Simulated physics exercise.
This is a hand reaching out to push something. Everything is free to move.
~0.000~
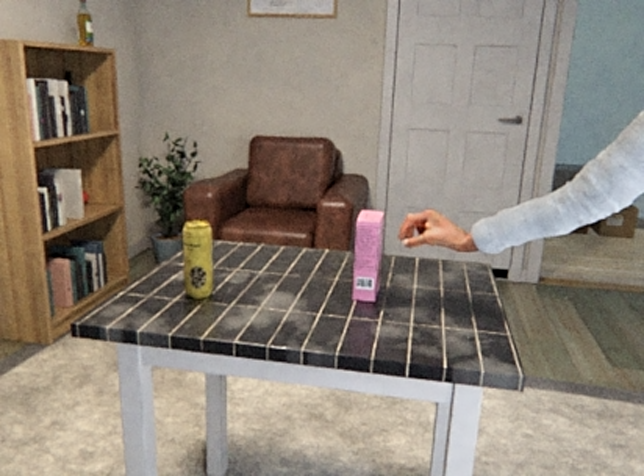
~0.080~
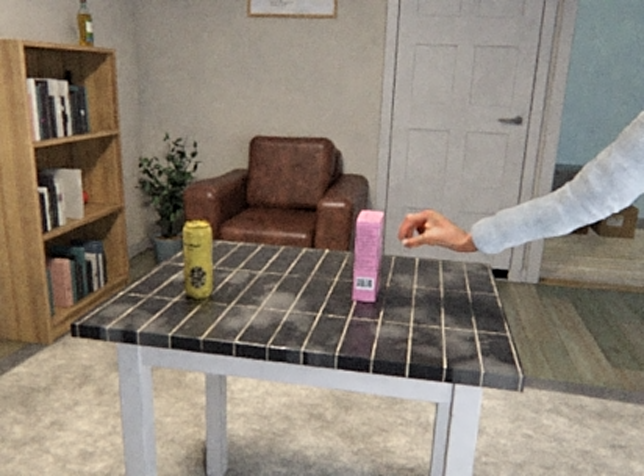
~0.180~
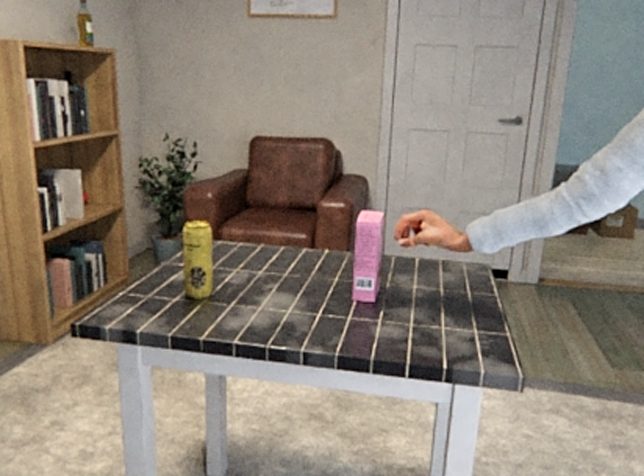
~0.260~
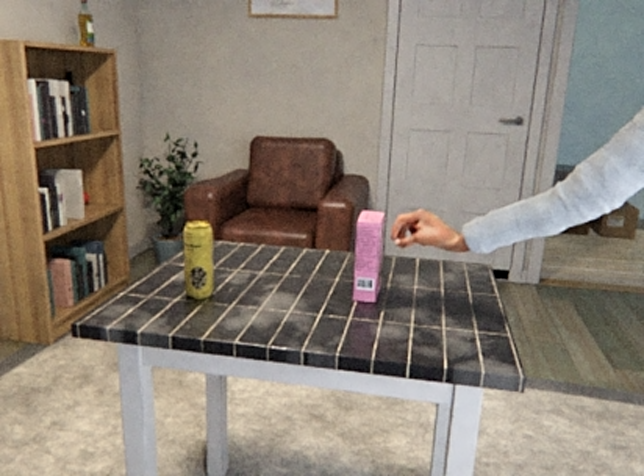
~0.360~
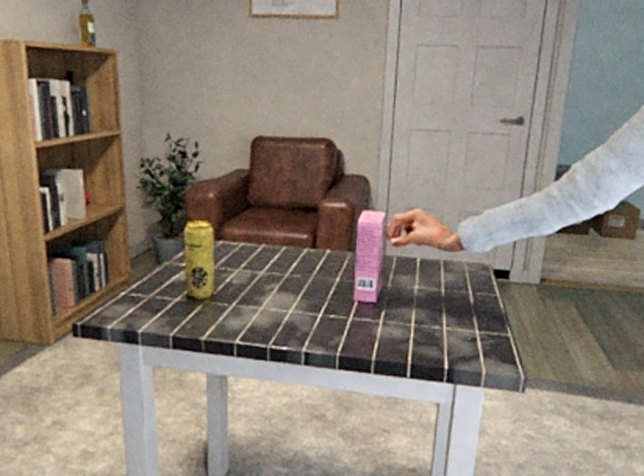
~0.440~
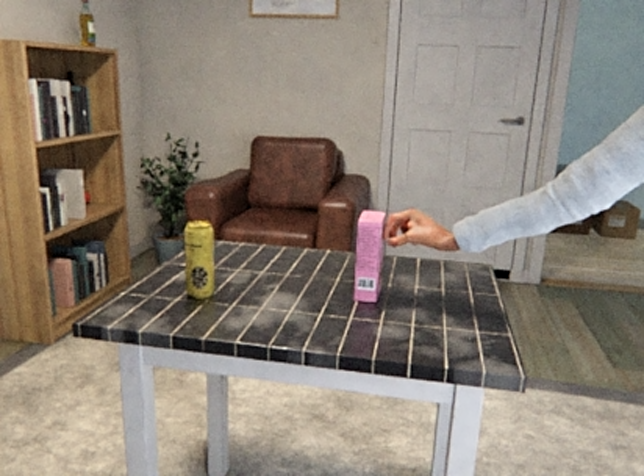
A hand moves slightly left toward a pink packet standing beside a yellow can on a table.
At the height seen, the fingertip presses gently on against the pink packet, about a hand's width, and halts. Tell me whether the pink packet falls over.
The pink packet topples.
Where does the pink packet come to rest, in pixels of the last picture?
Near (315, 278).
After 0.74 s, pink packet turned 14° from how it was put near (360, 253).
After 1.04 s, pink packet turned 43° from how it was put near (339, 256).
After 1.14 s, pink packet on its side near (320, 272).
After 1.24 s, pink packet on its side near (315, 278).
In the end (2.1 s), toppled on the table, pink packet. At the end, from the last picture's camera, pink packet near (315, 278).
